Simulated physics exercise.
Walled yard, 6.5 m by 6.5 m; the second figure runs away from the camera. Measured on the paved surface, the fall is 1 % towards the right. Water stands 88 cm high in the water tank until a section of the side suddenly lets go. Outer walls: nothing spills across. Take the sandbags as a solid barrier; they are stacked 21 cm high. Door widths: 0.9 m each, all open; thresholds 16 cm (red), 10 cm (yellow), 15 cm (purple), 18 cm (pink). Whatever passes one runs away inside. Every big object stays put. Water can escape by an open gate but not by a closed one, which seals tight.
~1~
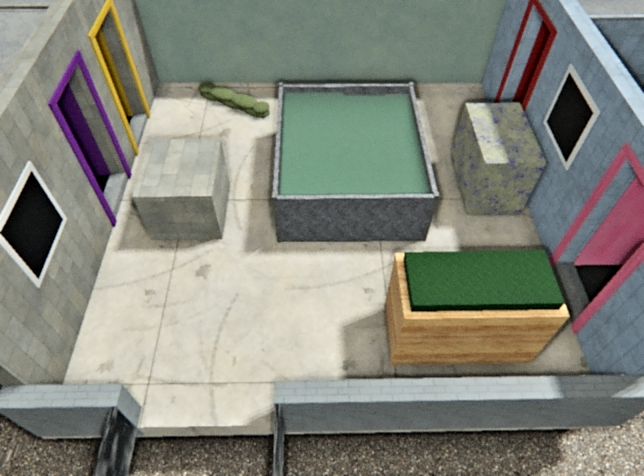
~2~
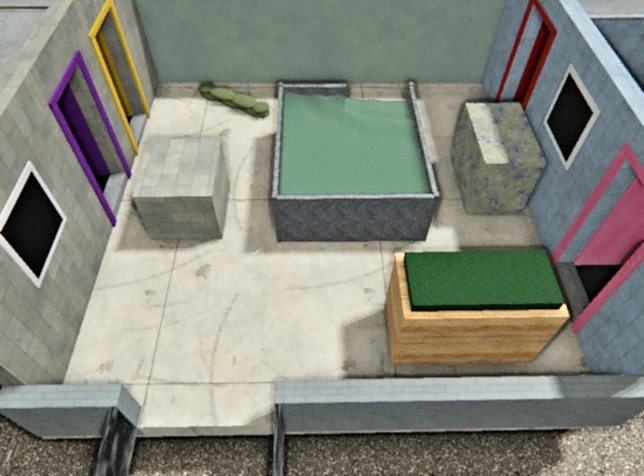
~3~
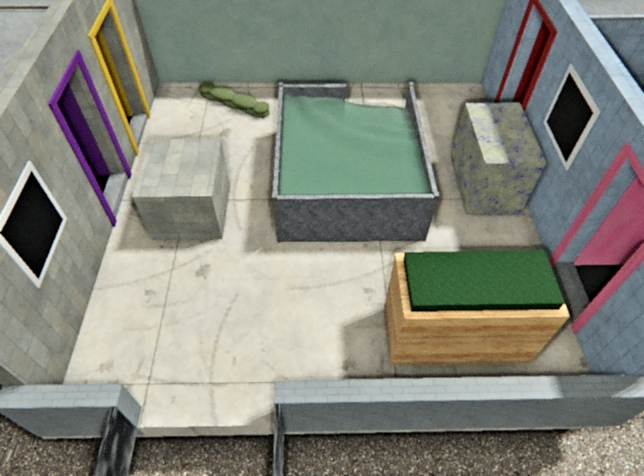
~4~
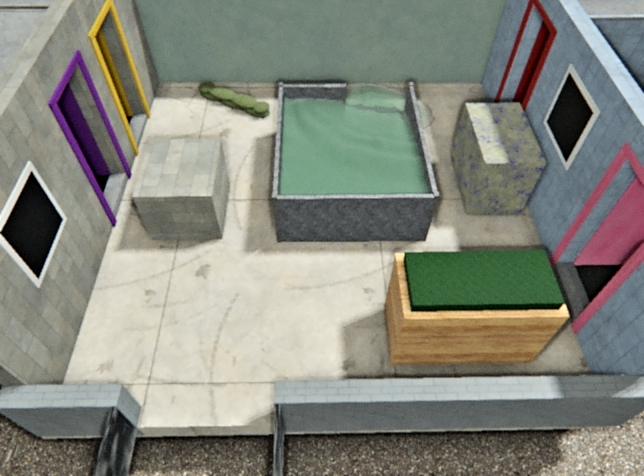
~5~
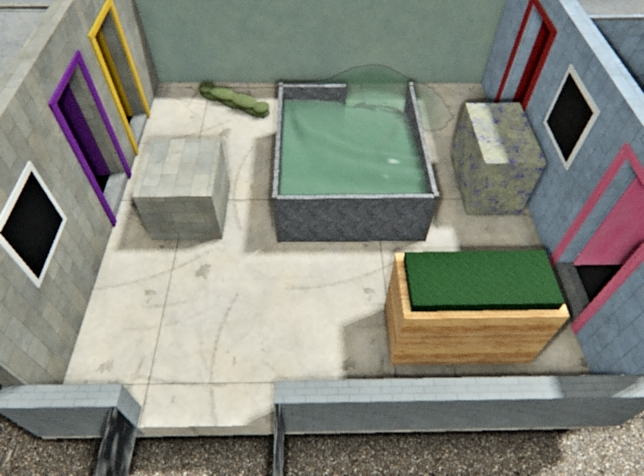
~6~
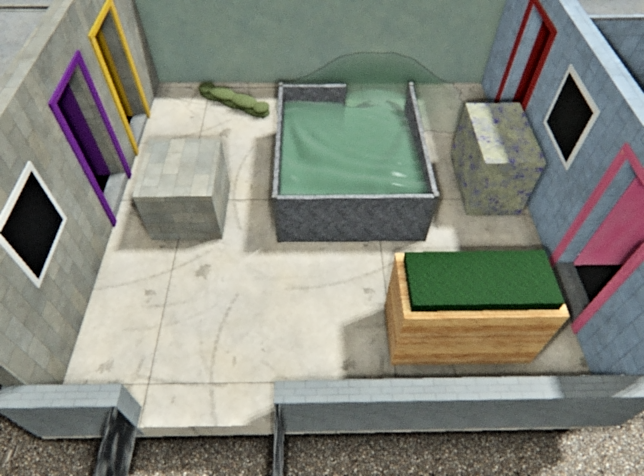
Green water in a raised stone tank rippling and surging out through a gap in the far side of a walled yard.
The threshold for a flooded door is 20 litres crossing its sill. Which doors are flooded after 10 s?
Door by door: The red door is flooded; the yellow door is not flooded; the purple door is not flooded; the pink door is not flooded.
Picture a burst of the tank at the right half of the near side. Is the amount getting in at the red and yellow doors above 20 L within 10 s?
Well, against that limit, at red it's within bounds, and at yellow it's within bounds.
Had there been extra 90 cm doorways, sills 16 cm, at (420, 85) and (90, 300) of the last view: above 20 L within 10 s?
First door beyond the limit, second door short of the limit.
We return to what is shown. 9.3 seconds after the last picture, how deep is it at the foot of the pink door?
Depth: ~ 13.5 cm.
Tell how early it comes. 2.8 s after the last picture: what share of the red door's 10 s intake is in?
About 15 per cent.
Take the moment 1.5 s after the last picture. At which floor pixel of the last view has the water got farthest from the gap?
Somewhere near pixel (159, 86).
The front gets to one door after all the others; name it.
Result: Purple door.
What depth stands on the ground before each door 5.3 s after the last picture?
Readings (cm): Red = 24; yellow = 5; purple = 8; pink = 9.
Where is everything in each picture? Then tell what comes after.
In the first picture, the water tank at (350, 139) is whole and still, 88 cm deep.
In the second picture, the front is at a hidden place, 0.6 m from the gap on the water tank's far side; 0.3 m2 of floor is under water; 88 cm left at the back of the water tank.
In the third picture, the front is at a hidden place, 0.9 m from the gap on the water tank's far side; 1.0 m2 of floor is under water; 88 cm left at the back of the water tank.
In the fourth picture, the front is at a hidden place, 1.5 m from the gap on the water tank's far side; 2.3 m2 of floor is under water; 88 cm left at the back of the water tank.
In the fifth picture, water pours out on the water tank's far side and has run 1.8 m, to (418, 83); typically 8 cm deep outside, 87 cm at the water tank's back.
In the sixth picture, water pours out on the water tank's far side and has run 2.2 m, to (448, 83); typically 7 cm deep outside, 80 cm at the water tank's back.
Then, 0.7 s after the last picture water covers 15 % of the floor and is deepest (71 cm) near (476, 87); red door 5 cm at the sill, 0 L in, yellow door not reached, purple door not reached, pink door not reached.
Then, 1.5 s after the last picture water covers 30 % of the floor and is deepest (60 cm) near (476, 87); red door 22 cm at the sill, 1 L in, yellow door not reached, purple door not reached, pink door not reached.
Then, 2.8 s after the last picture water covers 60 % of the floor and is deepest (44 cm) near (490, 154); red door 24 cm at the sill, 30 L in, yellow door 10 cm at the sill, 0 L in, purple door 3 cm at the sill, 0 L in, pink door 5 cm at the sill, 0 L in.
Then, 5.3 s after the last picture water covers 95 % of the floor and is deepest (32 cm) near (490, 154); red door 24 cm at the sill, 117 L in, yellow door 5 cm at the sill, 0 L in, purple door 8 cm at the sill, 0 L in, pink door 9 cm at the sill, 0 L in.
Then, 9.3 s after the last picture water covers 95 % of the floor and is deepest (23 cm) near (490, 154); red door 20 cm at the sill, 186 L in, yellow door 7 cm at the sill, 1 L in, purple door 7 cm at the sill, 0 L in, pink door 13 cm at the sill, 3 L in.
